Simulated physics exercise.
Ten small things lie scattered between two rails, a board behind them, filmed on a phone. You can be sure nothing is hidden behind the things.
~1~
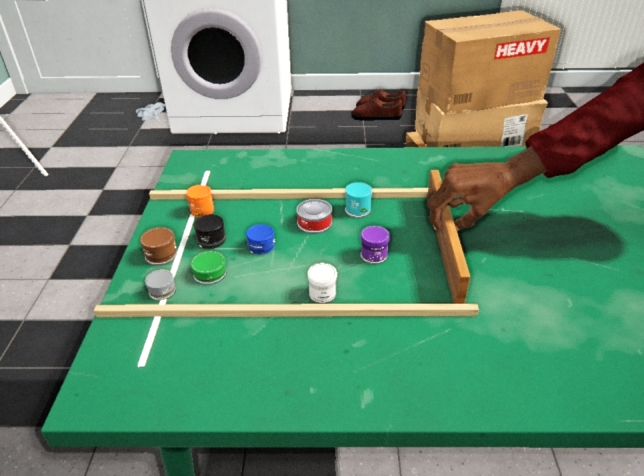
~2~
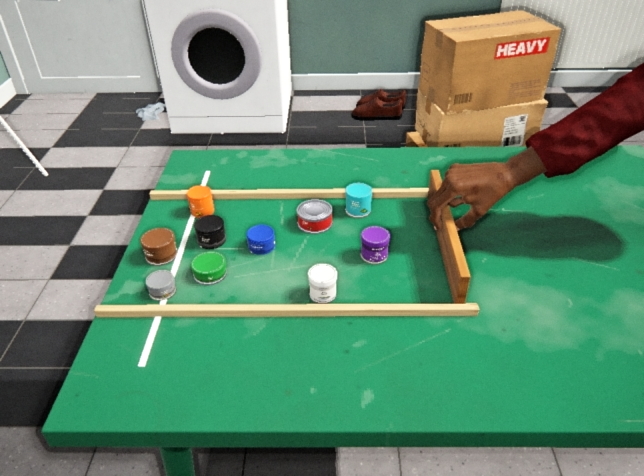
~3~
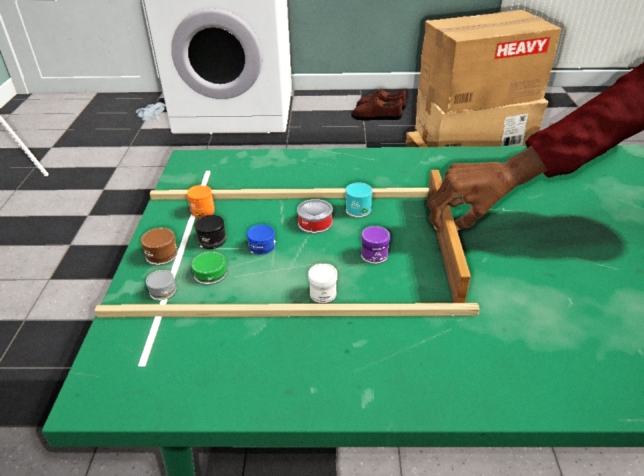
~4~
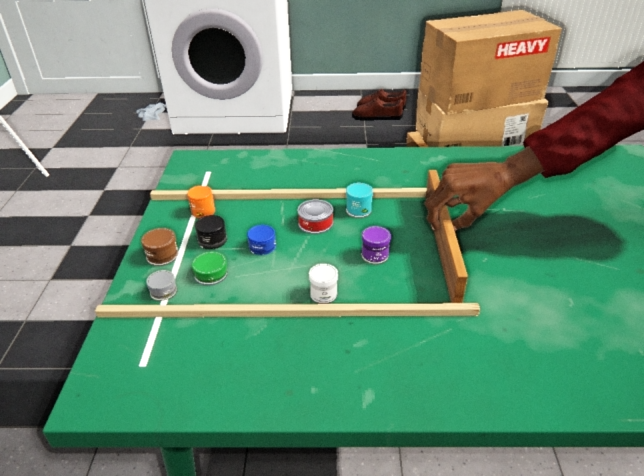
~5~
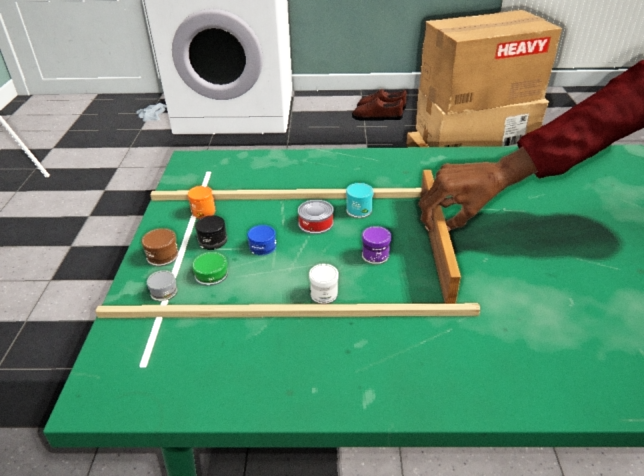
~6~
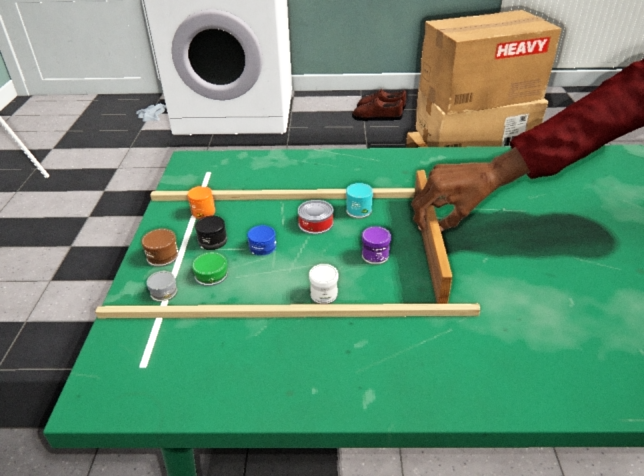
At the start, ten small coloured pots sit scattered between two wooden rails on a green table, a white strip crossing at the left and a hand holding a board upright at the right. The hand then slides the board slightly left towards the pots, which stay still.
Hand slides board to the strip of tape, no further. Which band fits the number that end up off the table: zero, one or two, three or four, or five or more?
So in the end, no bits get shoved clean off.
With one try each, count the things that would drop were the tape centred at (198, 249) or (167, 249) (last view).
You'd find 0 and then 2 on the floor.
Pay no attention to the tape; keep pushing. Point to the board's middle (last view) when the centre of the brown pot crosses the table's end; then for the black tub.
The middle is at (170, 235) when it's the brown pot, and at (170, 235) when it's the black tub.
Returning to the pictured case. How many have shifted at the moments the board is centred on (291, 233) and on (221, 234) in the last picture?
5 by the first point, 9 by the second.
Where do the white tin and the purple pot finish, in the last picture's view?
The white tin comes to rest at (150, 288), and the purple pot comes to rest at (163, 253).
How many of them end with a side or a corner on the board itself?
It's 4 of them.
Soon after, none off yet; brown pot at rest near (161, 248); grey pot at rest near (162, 287); orange tub at rest near (202, 203).
At rest, the number that fall off is zero.
